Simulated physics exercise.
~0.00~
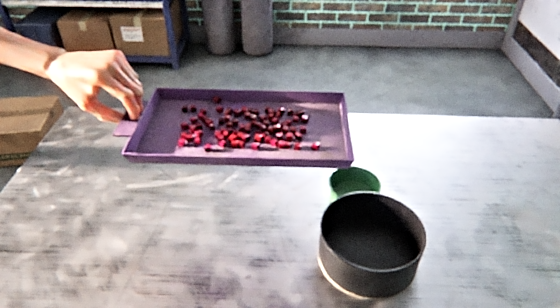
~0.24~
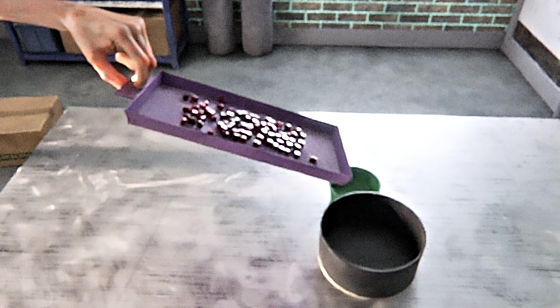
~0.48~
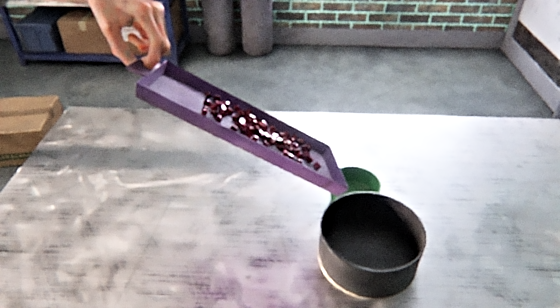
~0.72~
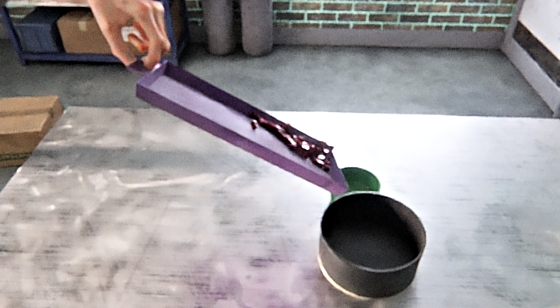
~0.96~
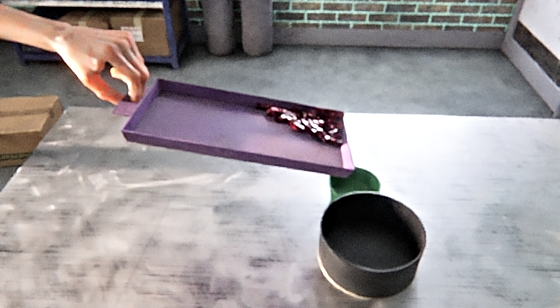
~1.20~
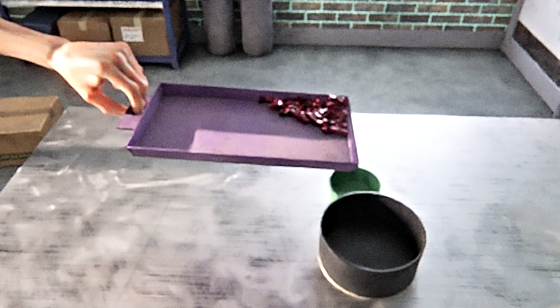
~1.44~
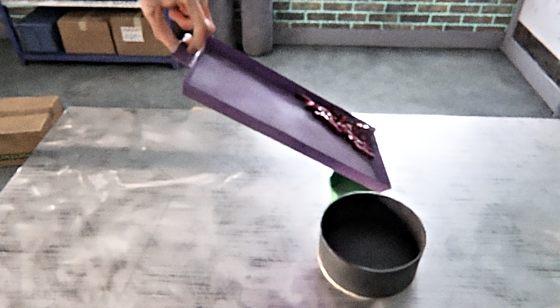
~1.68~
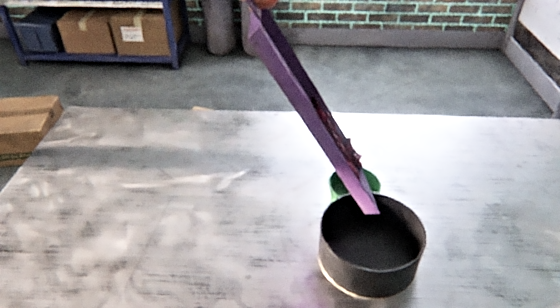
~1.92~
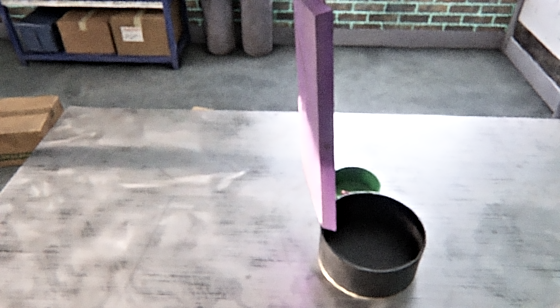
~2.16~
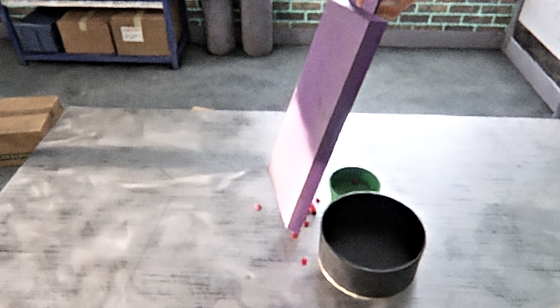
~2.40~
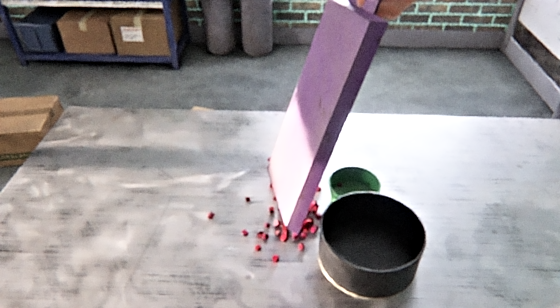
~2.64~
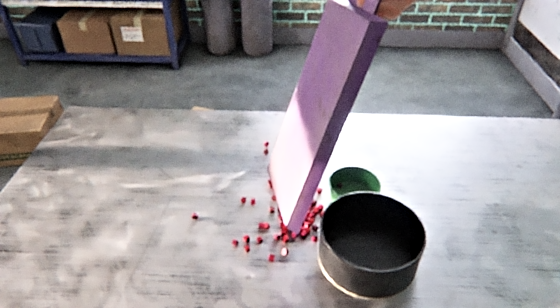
On a grey table in a workshop, a hand tipped a purple tray of small dark red pieces, levelled it, then moved it right and tipped it past upright, spilling most of the pieces onto the tabletop beside a black pot.
